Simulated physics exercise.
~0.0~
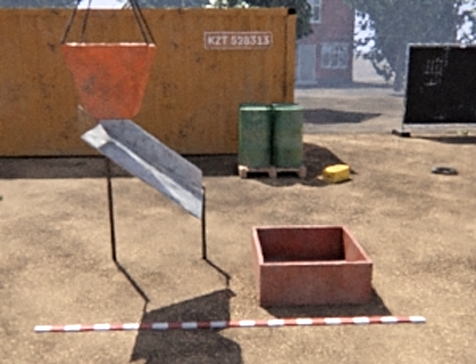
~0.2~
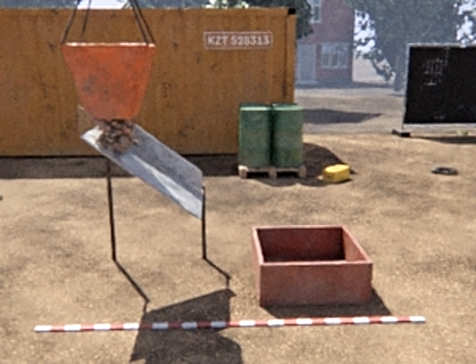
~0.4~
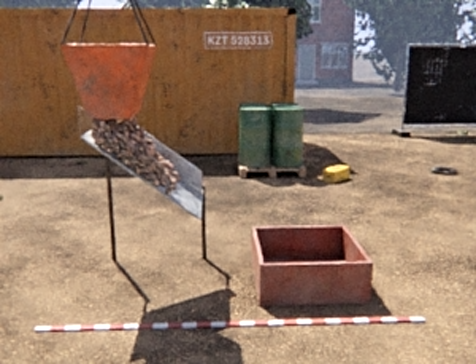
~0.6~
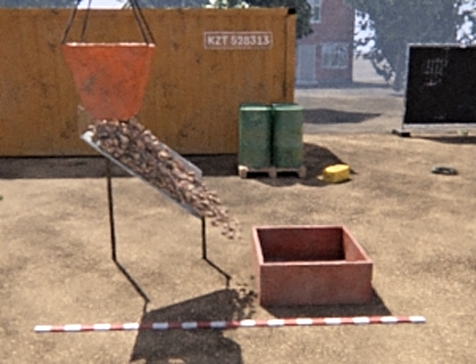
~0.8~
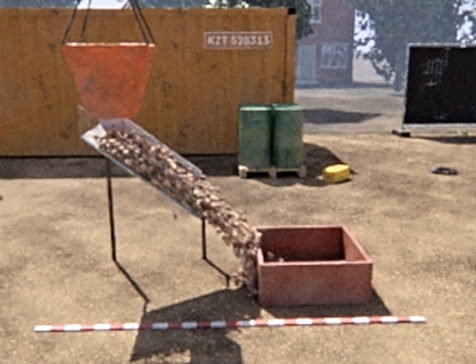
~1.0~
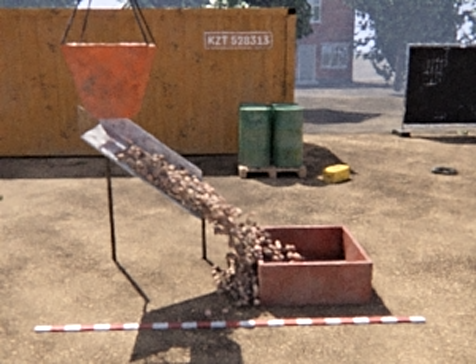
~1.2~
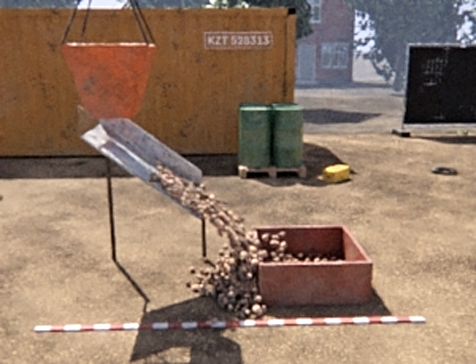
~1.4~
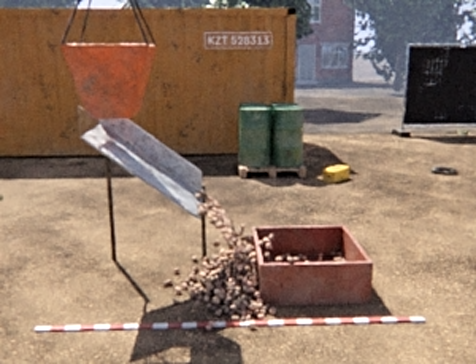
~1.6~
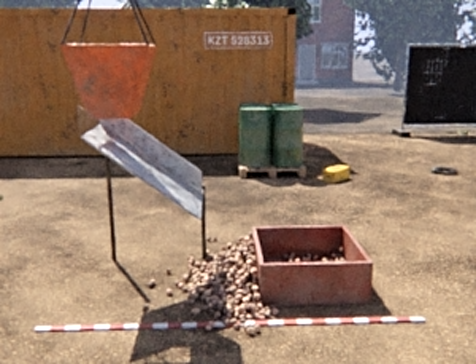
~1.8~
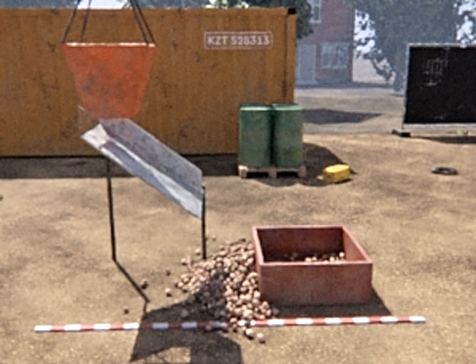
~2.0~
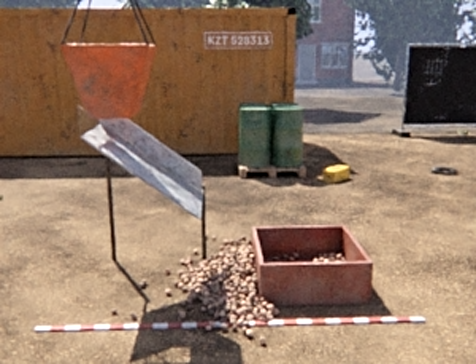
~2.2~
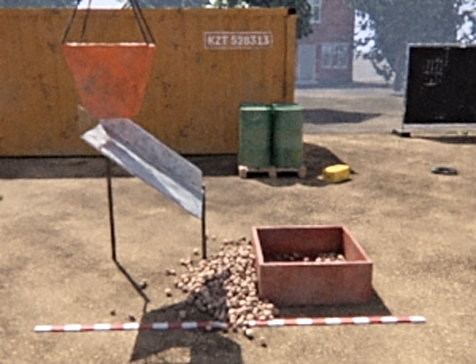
In the video, brownish stones drop from a hanging orange hopper onto a sloping metal chute and slide down to the right toward a reddish open bin. Most spill short, settling in a heap against its left side, while a smaller share lands inside.
